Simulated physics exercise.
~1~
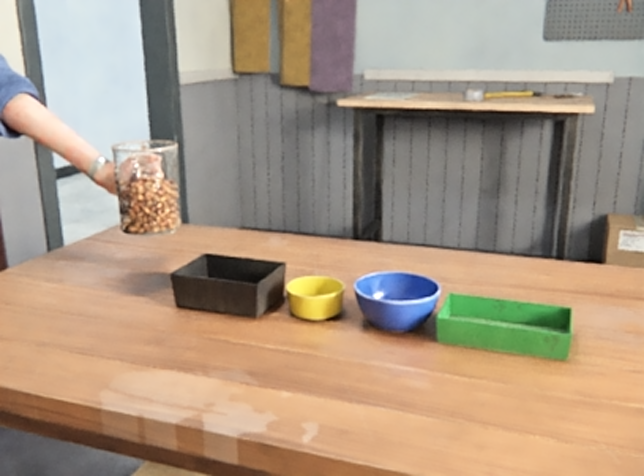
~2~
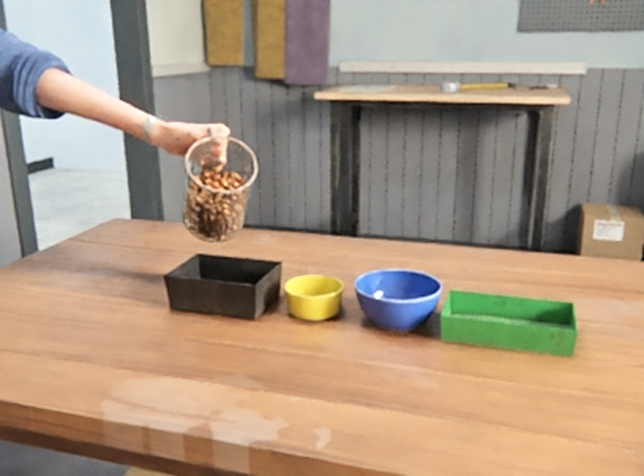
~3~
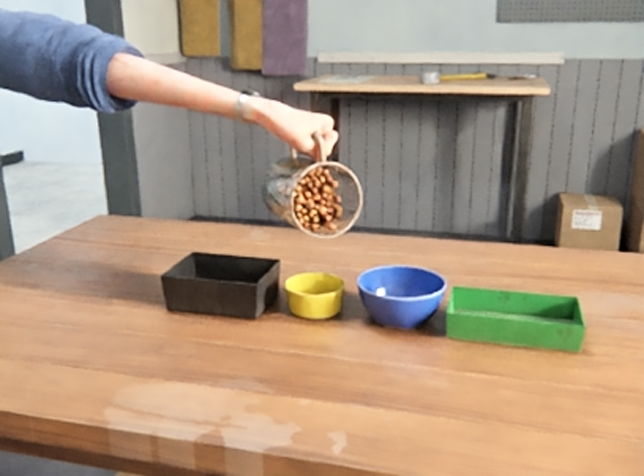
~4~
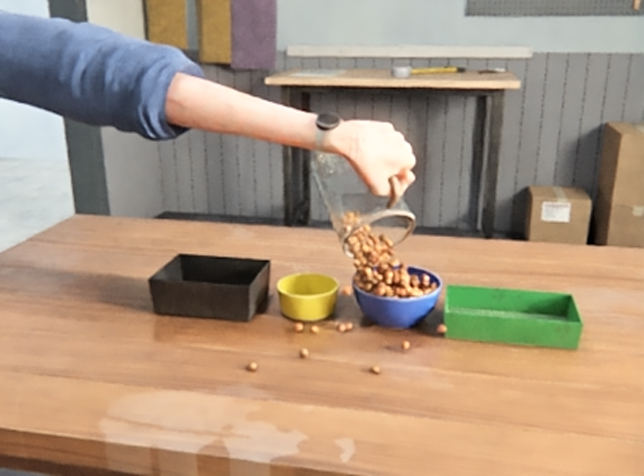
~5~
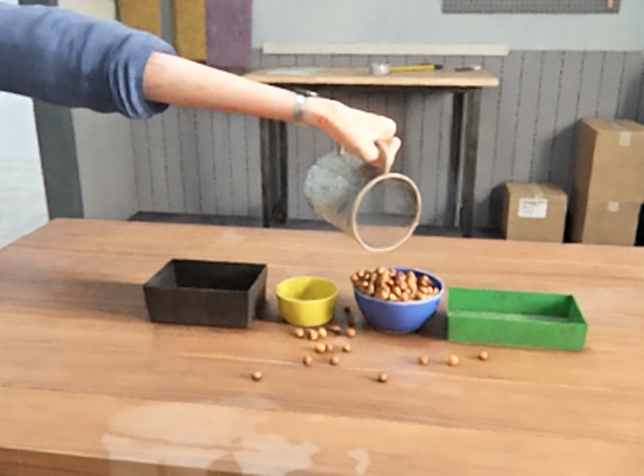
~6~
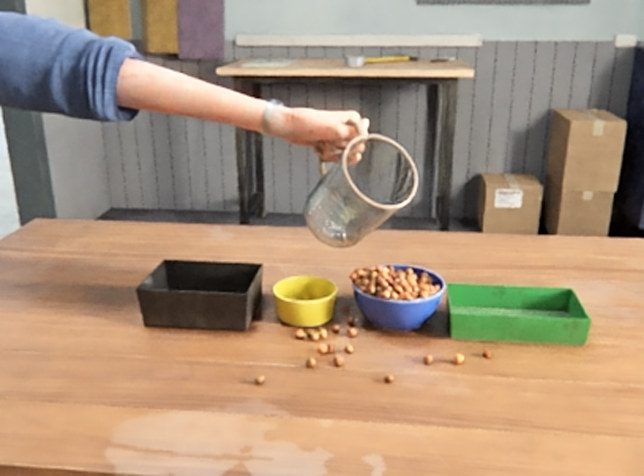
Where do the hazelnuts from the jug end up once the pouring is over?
Nearly all of them end up heaped in the blue bowl, while only a small share lies scattered on the table. The jug is left empty, and the yellow dish, black tin and green tin hold few or none.
